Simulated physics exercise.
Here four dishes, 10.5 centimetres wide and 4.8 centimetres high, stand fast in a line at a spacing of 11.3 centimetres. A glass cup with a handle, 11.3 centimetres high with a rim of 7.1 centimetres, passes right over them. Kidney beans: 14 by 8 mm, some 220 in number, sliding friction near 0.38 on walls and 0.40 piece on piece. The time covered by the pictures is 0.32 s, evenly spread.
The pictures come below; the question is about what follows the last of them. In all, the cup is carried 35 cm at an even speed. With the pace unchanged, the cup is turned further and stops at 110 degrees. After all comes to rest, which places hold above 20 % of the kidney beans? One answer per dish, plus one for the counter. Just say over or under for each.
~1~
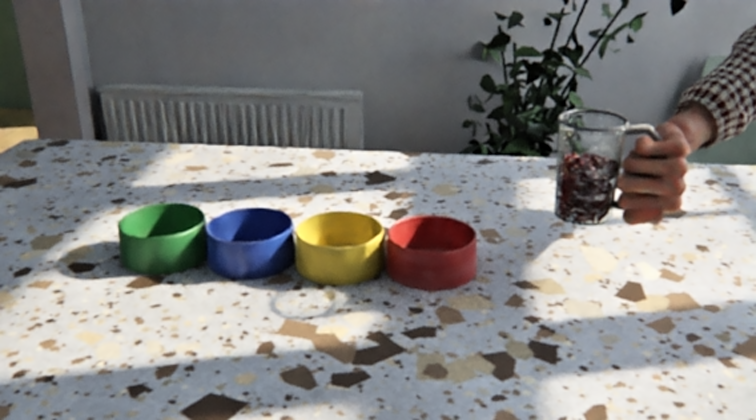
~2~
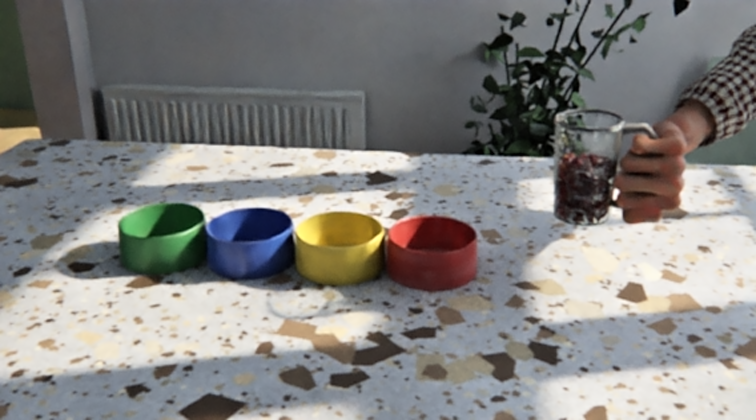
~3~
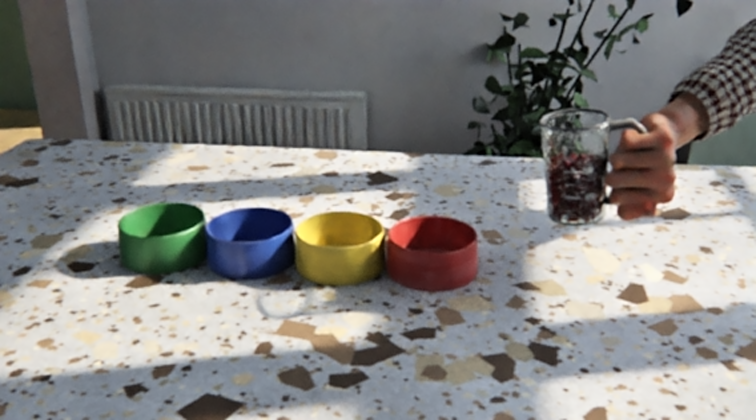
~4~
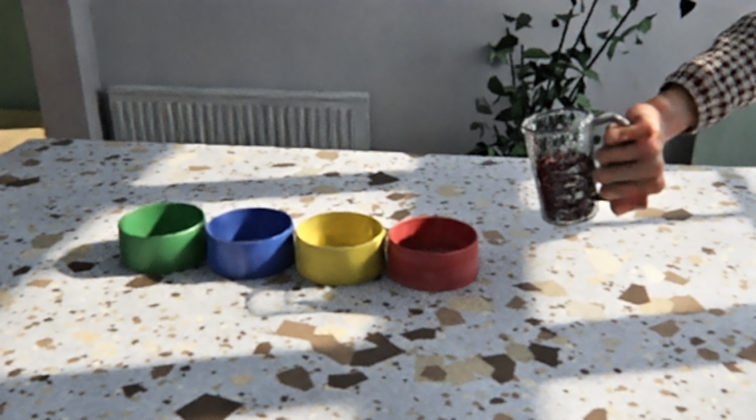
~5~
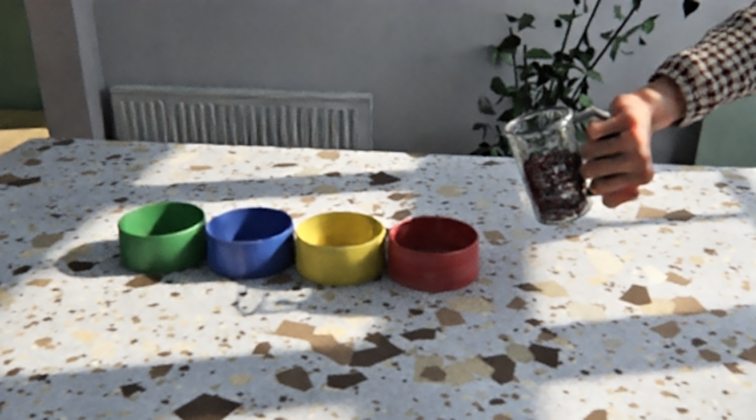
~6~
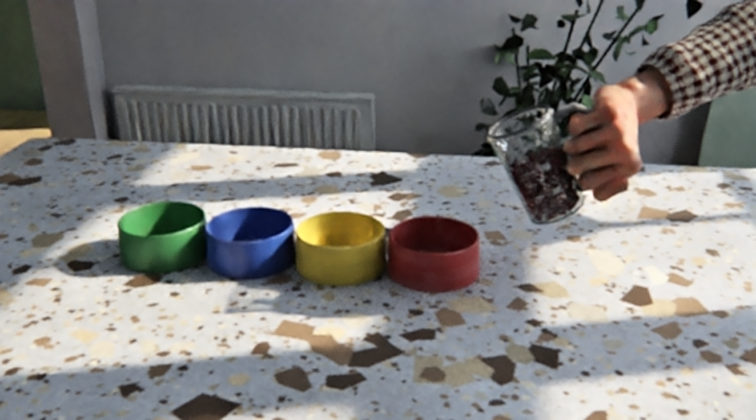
Going through them: Red dish comes out under, blue dish comes out over, green dish comes out under, yellow dish comes out under, counter comes out under.
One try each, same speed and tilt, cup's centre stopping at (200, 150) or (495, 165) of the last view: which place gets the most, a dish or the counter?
First try: Blue; second try: Red.
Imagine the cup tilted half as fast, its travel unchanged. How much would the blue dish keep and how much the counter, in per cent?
Blue 100; counter 0.
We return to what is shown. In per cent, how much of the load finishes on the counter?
About 0 %.
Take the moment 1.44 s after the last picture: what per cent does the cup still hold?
Roughly 15 %.
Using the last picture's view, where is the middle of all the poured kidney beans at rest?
Est. centre at rest: (244, 244) px.
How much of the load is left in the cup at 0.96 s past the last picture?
About 80 percent of the load.
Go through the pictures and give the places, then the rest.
In the first picture, cup at (588, 168), tilt 0 degrees, lip at (561, 119), moved 0.0 cm; middle of the pieces at (584, 185); red dish at (432, 234); yellow dish at (340, 229); blue dish at (250, 225); green dish at (162, 220).
In the second picture, cup at (585, 168), tilt 2 degrees, lip at (556, 120), moved 0.4 cm; middle of the pieces at (582, 185).
In the third picture, cup at (576, 168), tilt 7 degrees, lip at (542, 122), moved 1.6 cm; middle of the pieces at (574, 185).
In the fourth picture, cup at (563, 167), tilt 13 degrees, lip at (523, 126), moved 3.0 cm; middle of the pieces at (564, 184).
In the fifth picture, cup at (551, 167), tilt 20 degrees, lip at (506, 130), moved 4.5 cm; middle of the pieces at (554, 183).
In the sixth picture, cup at (538, 166), tilt 26 degrees, lip at (489, 134), moved 6.0 cm; middle of the pieces at (544, 182); red dish at (434, 235); yellow dish at (341, 229); blue dish at (250, 224); green dish at (162, 219).
Then, 0.57 s after the last picture, tilt 85 degrees; cup holds 100 %.
Then, 0.96 s after the last picture, tilt 110 degrees; cup holds 80 %, blue 5 %, yellow 5 %.
Then, 1.44 s after the last picture, tilt 110 degrees; cup holds 15 %, blue 80 %, yellow 5 %.
In the end, red 0 %, blue 95 %, green 0 %, yellow 5 %, counter 0 %.
